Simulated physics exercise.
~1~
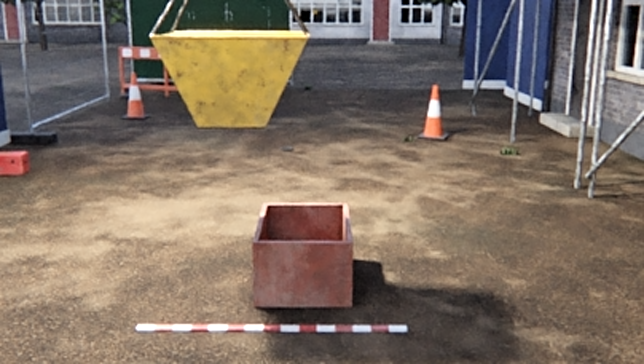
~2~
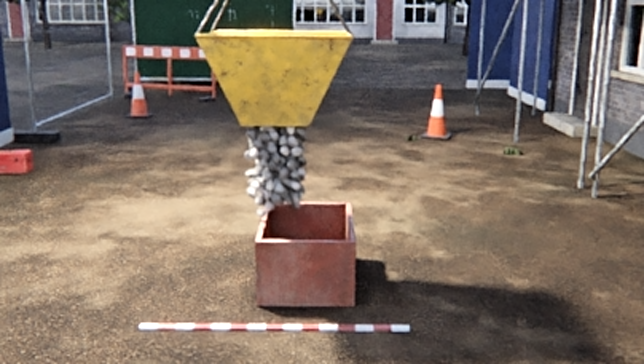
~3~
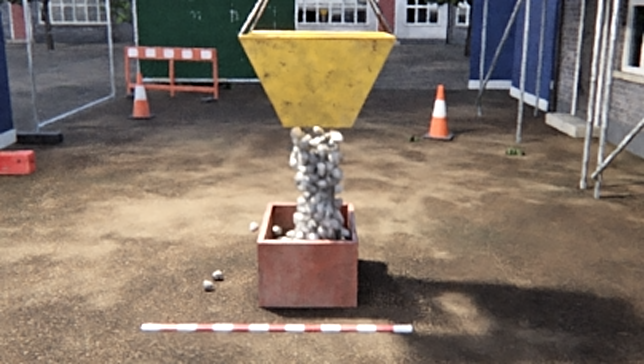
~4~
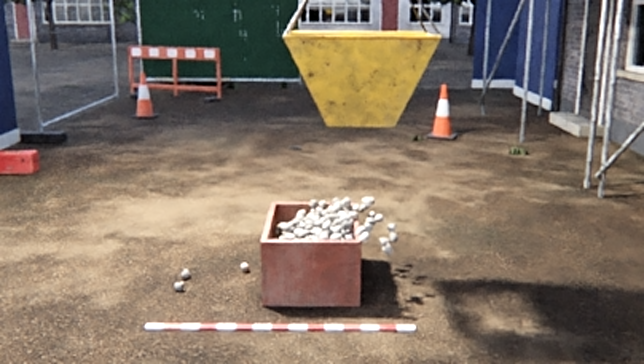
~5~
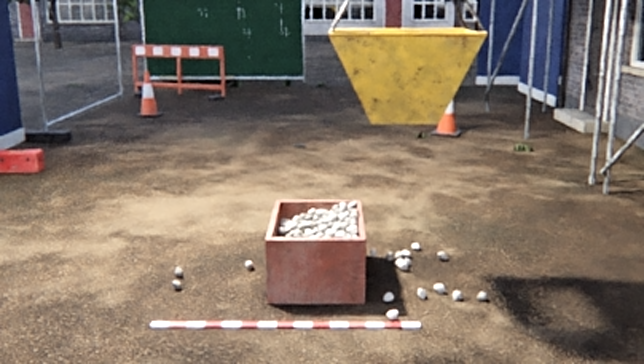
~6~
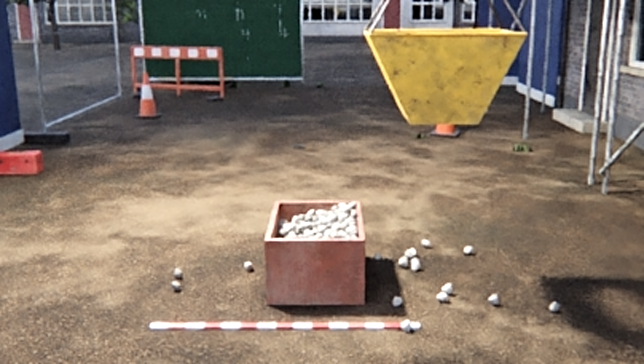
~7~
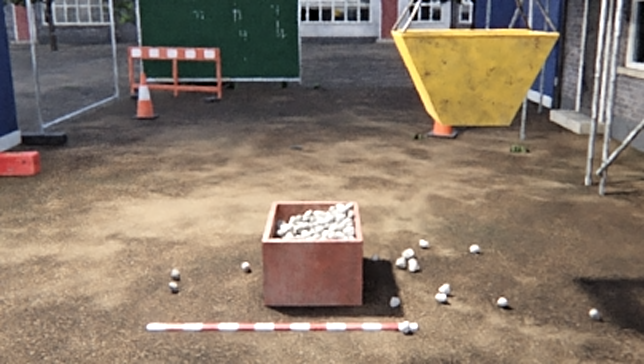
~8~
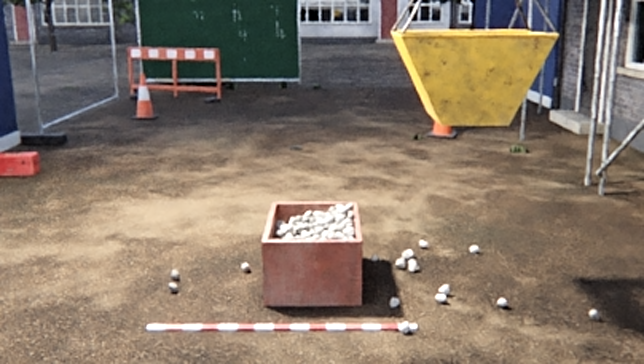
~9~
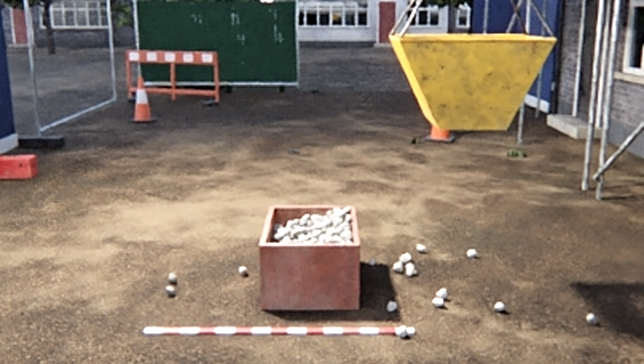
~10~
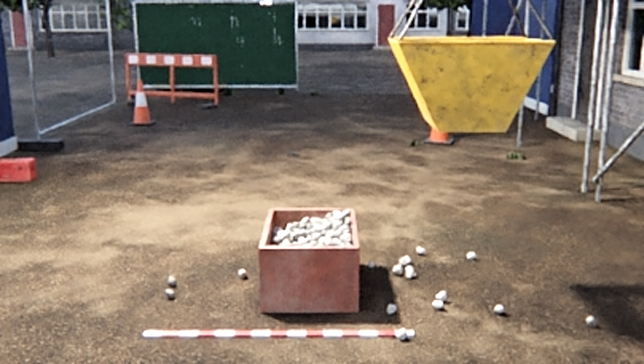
A yellow skip hangs from lines above a muddy yard, up and to the left of an open reddish bin that stands behind a red and white striped staff. The skip moves steadily to the right and pale stones pour from its underside in a thick column. The stream drops into the bin as the skip passes over, and a few stones land on the ground to the left. The emptied skip carries on right while more stones spill over the right side and scatter. It stops at the upper right, leaving the bin heaped with stones and a few lying around it.
